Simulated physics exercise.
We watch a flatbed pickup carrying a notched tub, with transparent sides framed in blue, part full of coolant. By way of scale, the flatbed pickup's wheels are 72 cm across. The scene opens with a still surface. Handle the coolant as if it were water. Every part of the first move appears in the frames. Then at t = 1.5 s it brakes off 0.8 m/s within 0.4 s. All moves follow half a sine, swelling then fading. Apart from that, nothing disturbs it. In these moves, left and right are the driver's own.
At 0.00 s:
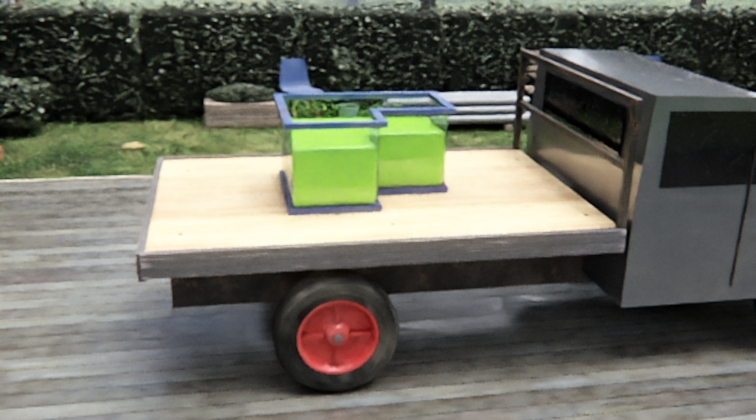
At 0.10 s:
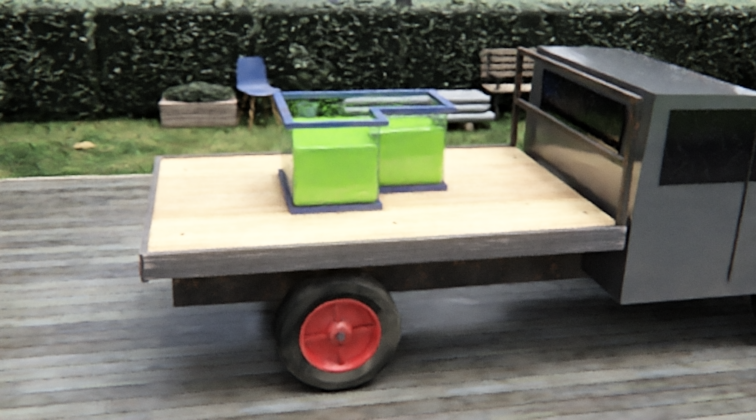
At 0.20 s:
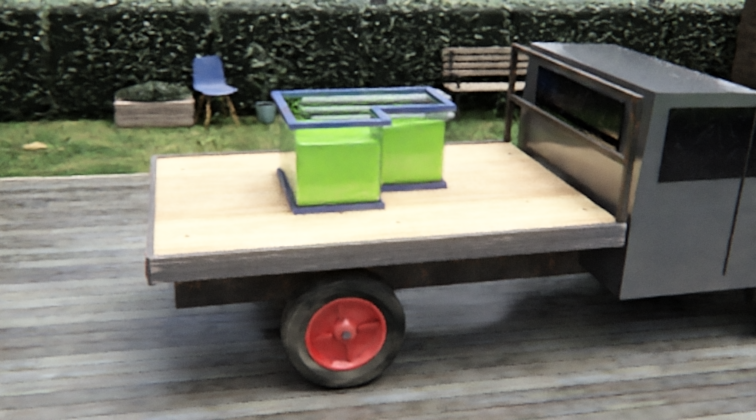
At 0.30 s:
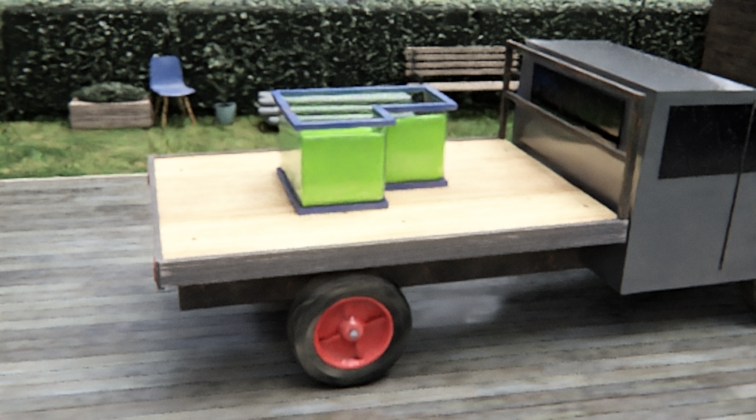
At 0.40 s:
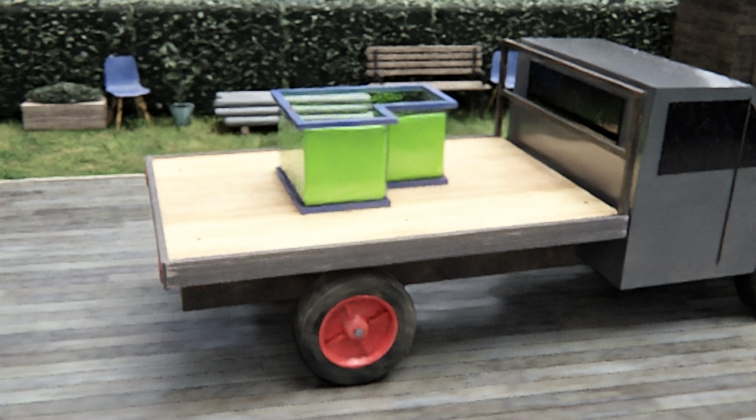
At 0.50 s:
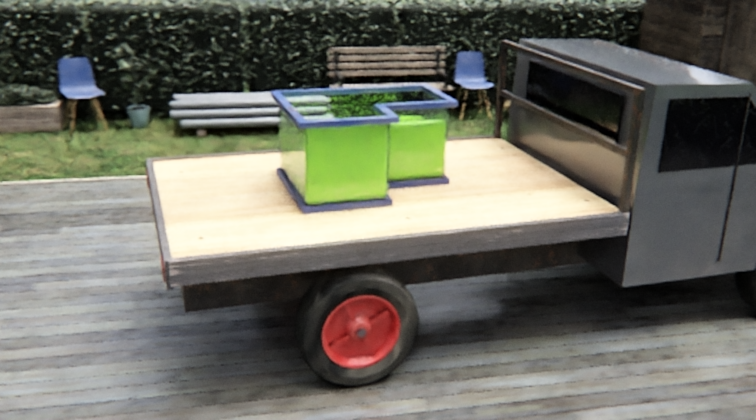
Garden deck beside a hedge, a grey flatbed pickup rolling right and curving slightly away, green liquid climbing its tub's near wall.
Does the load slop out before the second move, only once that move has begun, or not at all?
It slops out not at all.
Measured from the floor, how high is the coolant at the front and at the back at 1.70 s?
At that moment it stands around 38 cm in front and around 32 cm behind.
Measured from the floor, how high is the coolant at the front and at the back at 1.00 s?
Around 36 cm toward the front, with 40 cm behind.
Then, 1.00 s in, it stands 39 cm high behind and 35 cm in front; all of it is still inside.
Then, 1.70 s in, it stands 32 cm high behind and 38 cm in front; all of it is still inside.
Then, 2.40 s in, it stands 38 cm high behind and 35 cm in front; all of it is still inside.
Then, 4.89 s in, all of it is still inside.
